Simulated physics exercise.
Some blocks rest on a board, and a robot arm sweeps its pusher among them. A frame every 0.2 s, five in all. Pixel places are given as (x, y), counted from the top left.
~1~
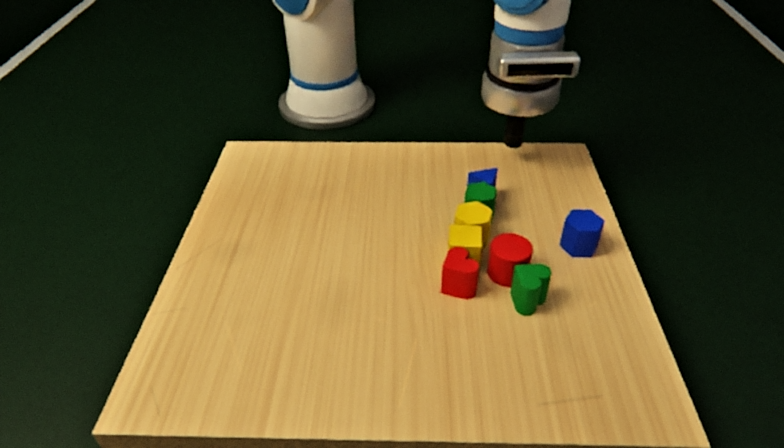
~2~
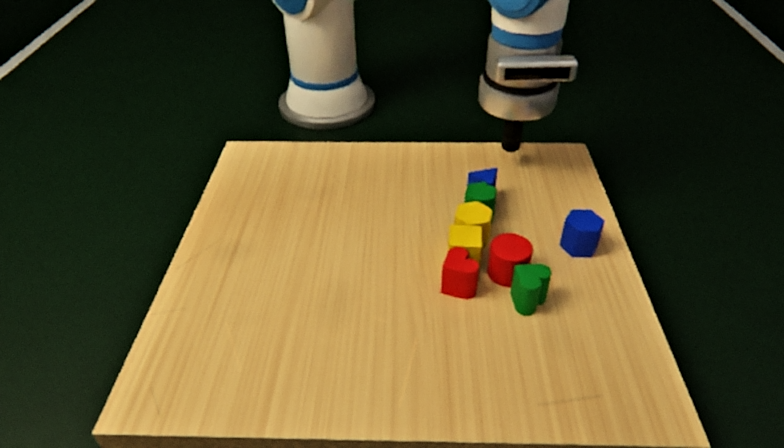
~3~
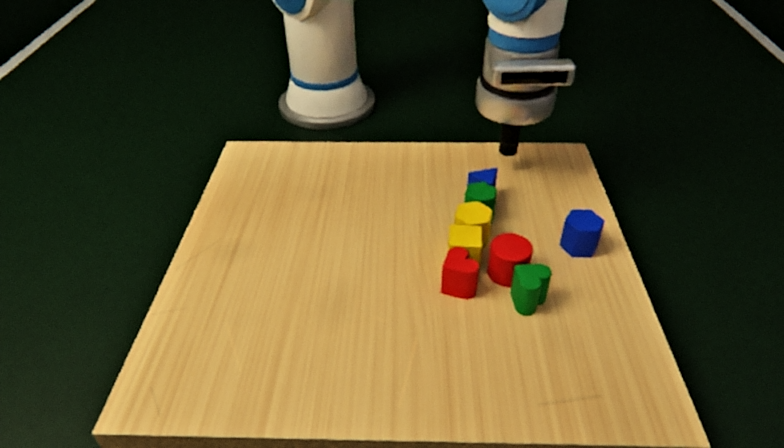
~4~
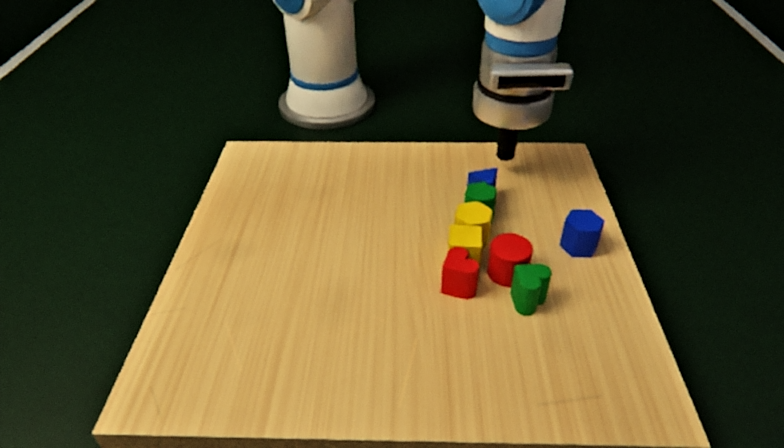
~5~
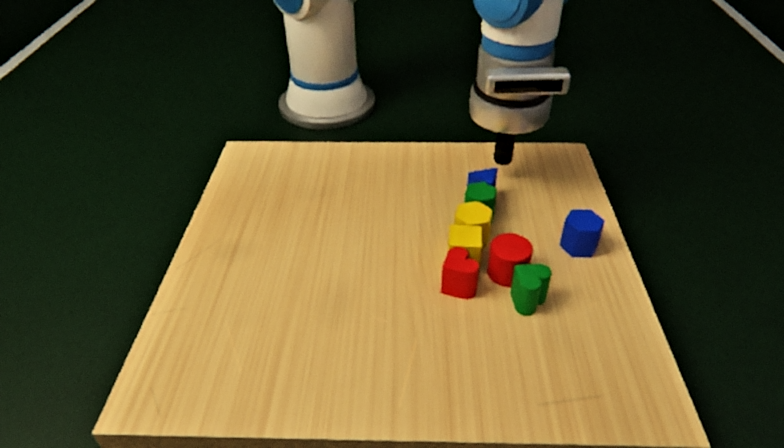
A robot arm with a dark-tipped pusher hangs over the far right edge of a pale wooden board, seen from above the near side against a dark green floor, with a second arm's white base behind. Blue, green, yellow and red blocks form a line right of centre, beside a red cylinder, green heart and blue block. The pusher drifts slightly left and nearer, while the blocks and camera stay still.
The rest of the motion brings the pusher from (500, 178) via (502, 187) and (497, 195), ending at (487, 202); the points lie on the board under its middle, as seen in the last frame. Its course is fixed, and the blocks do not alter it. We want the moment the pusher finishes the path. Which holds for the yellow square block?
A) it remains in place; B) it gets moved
(A)
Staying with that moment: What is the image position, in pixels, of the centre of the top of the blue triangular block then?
By then it is at (469, 176).
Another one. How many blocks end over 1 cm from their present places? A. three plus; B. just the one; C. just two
Correct choice: B.
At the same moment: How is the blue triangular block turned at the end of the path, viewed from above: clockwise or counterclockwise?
Watching from overhead, you'd notice the blue triangular block rotating counter-clockwise.
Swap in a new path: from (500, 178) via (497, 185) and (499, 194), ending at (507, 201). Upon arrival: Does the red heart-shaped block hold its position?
I believe so.
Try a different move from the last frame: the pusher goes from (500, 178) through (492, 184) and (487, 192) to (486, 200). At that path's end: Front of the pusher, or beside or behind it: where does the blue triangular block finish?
At the end of the path, the pusher is still pushing the blue triangular block ahead of it.
What follows on the original path. Halfway along, pusher (504, 175); nothing pushed yet.
At the end, pusher (489, 185); yellow square block in place; green six-sided block (477, 192), turned 15° anticlockwise; blue triangular block (469, 176), turned 35° anticlockwise.
